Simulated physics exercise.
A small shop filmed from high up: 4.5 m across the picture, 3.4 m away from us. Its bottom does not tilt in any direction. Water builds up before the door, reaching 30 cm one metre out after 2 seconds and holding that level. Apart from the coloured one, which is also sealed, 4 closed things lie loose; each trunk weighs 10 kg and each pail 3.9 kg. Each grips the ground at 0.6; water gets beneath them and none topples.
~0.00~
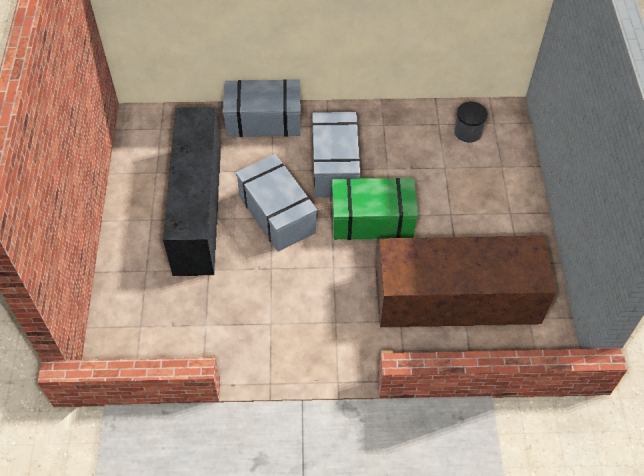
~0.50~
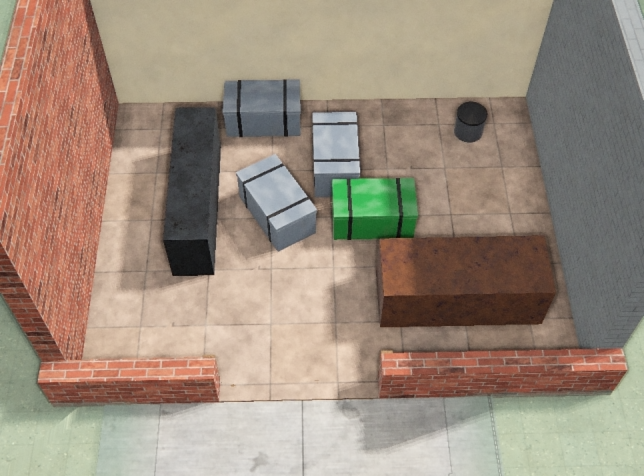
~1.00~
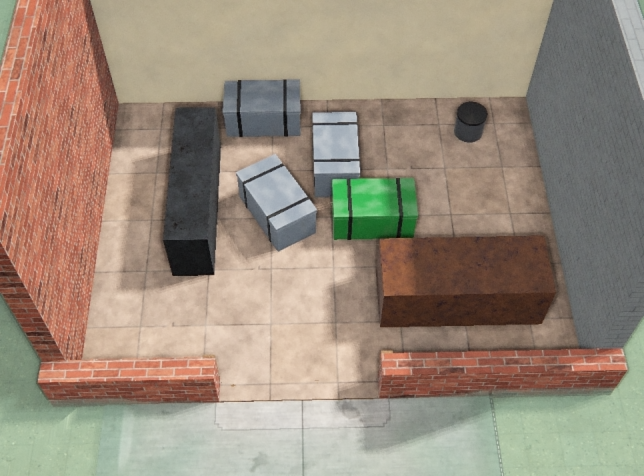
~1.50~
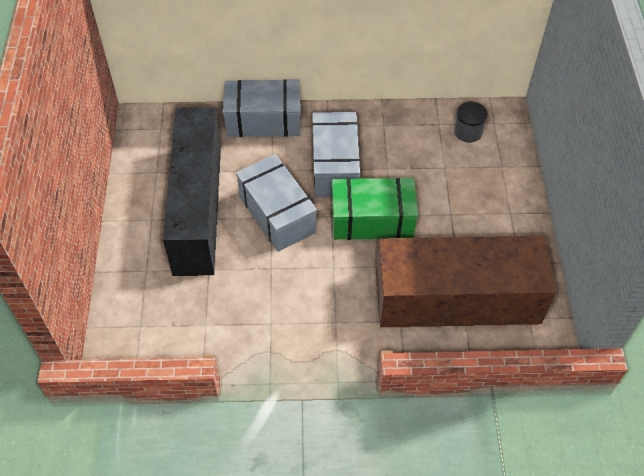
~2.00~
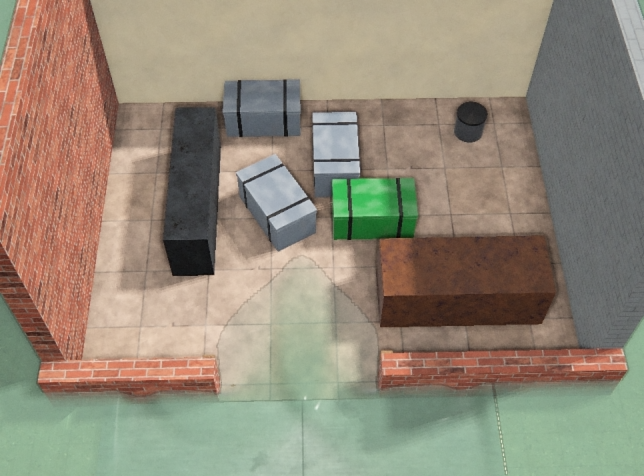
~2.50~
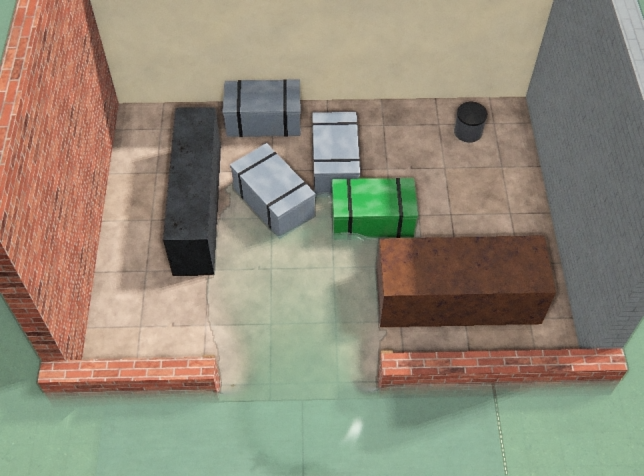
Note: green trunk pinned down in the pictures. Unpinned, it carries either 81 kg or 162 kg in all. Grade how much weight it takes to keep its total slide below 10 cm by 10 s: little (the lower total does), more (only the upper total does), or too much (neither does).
Grade: More.
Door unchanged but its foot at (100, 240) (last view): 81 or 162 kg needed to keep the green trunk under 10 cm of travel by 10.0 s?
The small mass already works.
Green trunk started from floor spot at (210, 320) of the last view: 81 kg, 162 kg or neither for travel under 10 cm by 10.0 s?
Both loads work.
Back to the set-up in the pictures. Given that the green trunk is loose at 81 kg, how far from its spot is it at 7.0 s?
Around 5 centimetres out of place.
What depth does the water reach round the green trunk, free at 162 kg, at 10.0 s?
Roughly 19 cm.
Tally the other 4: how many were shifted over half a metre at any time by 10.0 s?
The count comes to 4.
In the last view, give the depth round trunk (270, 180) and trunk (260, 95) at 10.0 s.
First about 22 cm, second about 16 cm.
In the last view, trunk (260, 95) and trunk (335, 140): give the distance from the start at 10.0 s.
Respectively 150 and 200 cm.
After 3.5 s the green trunk would be 6 cm from its start with 81 kg and 0 cm from its start with 162 kg; 9 cm of water round it then.
After 4.5 s the green trunk would be 7 cm from its start with 81 kg and 0 cm from its start with 162 kg; 7 cm of water round it then.
After 7.0 s the green trunk would be 7 cm from its start with 81 kg and 0 cm from its start with 162 kg; 11 cm of water round it then.
After 10.0 s the green trunk would be 93 cm from its start with 81 kg and 0 cm from its start with 162 kg; 19 cm of water round it then.
